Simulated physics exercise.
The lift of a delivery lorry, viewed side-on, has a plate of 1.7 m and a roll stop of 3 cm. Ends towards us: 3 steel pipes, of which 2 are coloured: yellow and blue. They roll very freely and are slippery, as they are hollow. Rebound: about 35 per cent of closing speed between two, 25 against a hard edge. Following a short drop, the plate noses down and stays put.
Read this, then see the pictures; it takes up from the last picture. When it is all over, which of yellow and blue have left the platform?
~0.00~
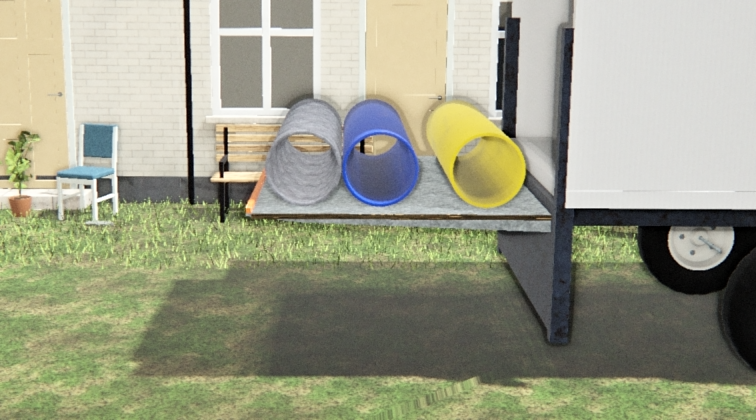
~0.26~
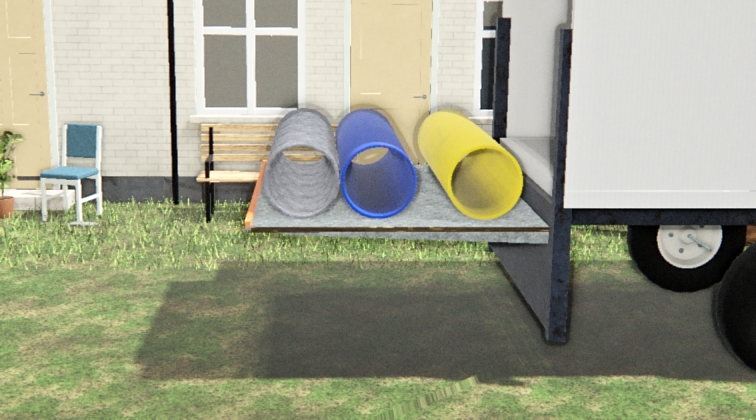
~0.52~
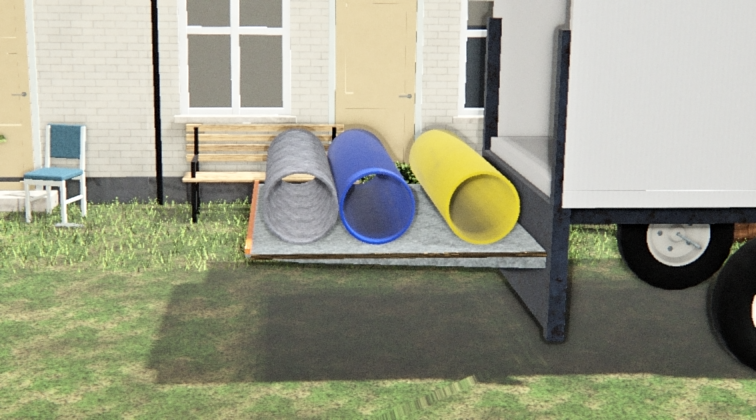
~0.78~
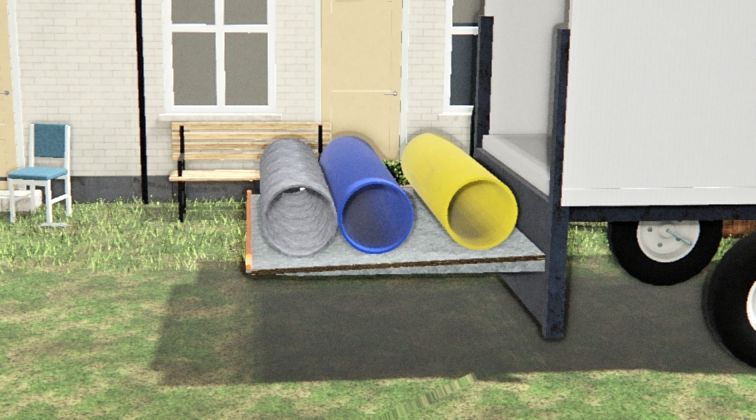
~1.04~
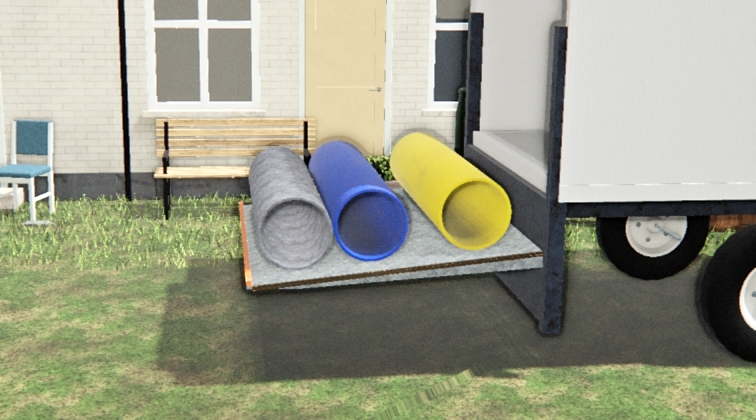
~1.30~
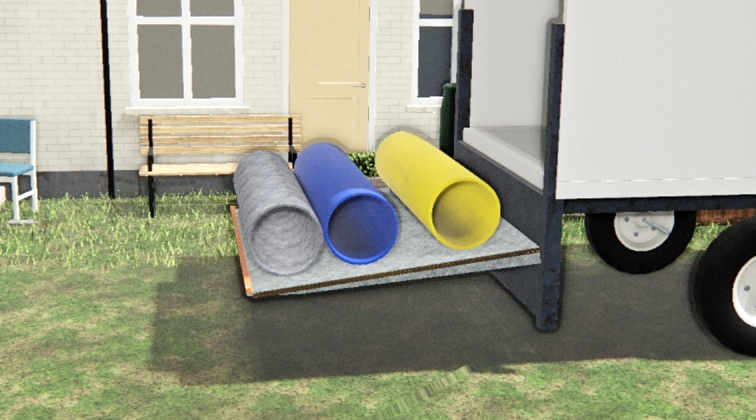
As it turns out, yellow goes past the stop, while blue goes past the stop.
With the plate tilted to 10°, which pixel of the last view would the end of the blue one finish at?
It would finish close to (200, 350) in the last picture.
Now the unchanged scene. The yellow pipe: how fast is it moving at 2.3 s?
Near 0.5 m/s.
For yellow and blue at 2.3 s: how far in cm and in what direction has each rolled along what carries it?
Yellow has shifted 55 left and blue 40 left.
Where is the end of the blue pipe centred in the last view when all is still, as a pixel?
Roughly (180, 347).
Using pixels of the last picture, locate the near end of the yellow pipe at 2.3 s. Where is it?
Roughly at (378, 227) in the last picture.
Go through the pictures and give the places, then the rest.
Yellow (488, 171), blue (381, 170); plate level; stop at (248, 210); 3 of the 3 make up the bottom layer on the plate, in the first picture.
Yellow (485, 183), blue (379, 182); plate level, in the second picture.
Yellow (483, 208), blue (378, 208); plate level, in the third picture.
Yellow (481, 214), blue (376, 218); plate tilted 2°; stop at (249, 267), in the fourth picture.
Yellow (475, 214), blue (372, 226); plate tilted 6°, in the fifth picture.
Yellow (465, 214), blue (362, 229); plate tilted 7°; stop at (249, 291), in the sixth picture.
Then, 2.3 s in, yellow is on the plate, 80 cm from the stop, rolling left; blue is on the plate, 35 cm from the stop, rolling left; 1 of 3 is off.
Then, 3.7 s in, yellow is over the stop and falling; blue is on the ground; 3 of 3 are off.
In the end (6.9 s), yellow is off the lift, on the ground; blue is off the lift, on the ground; 3 of 3 are off.
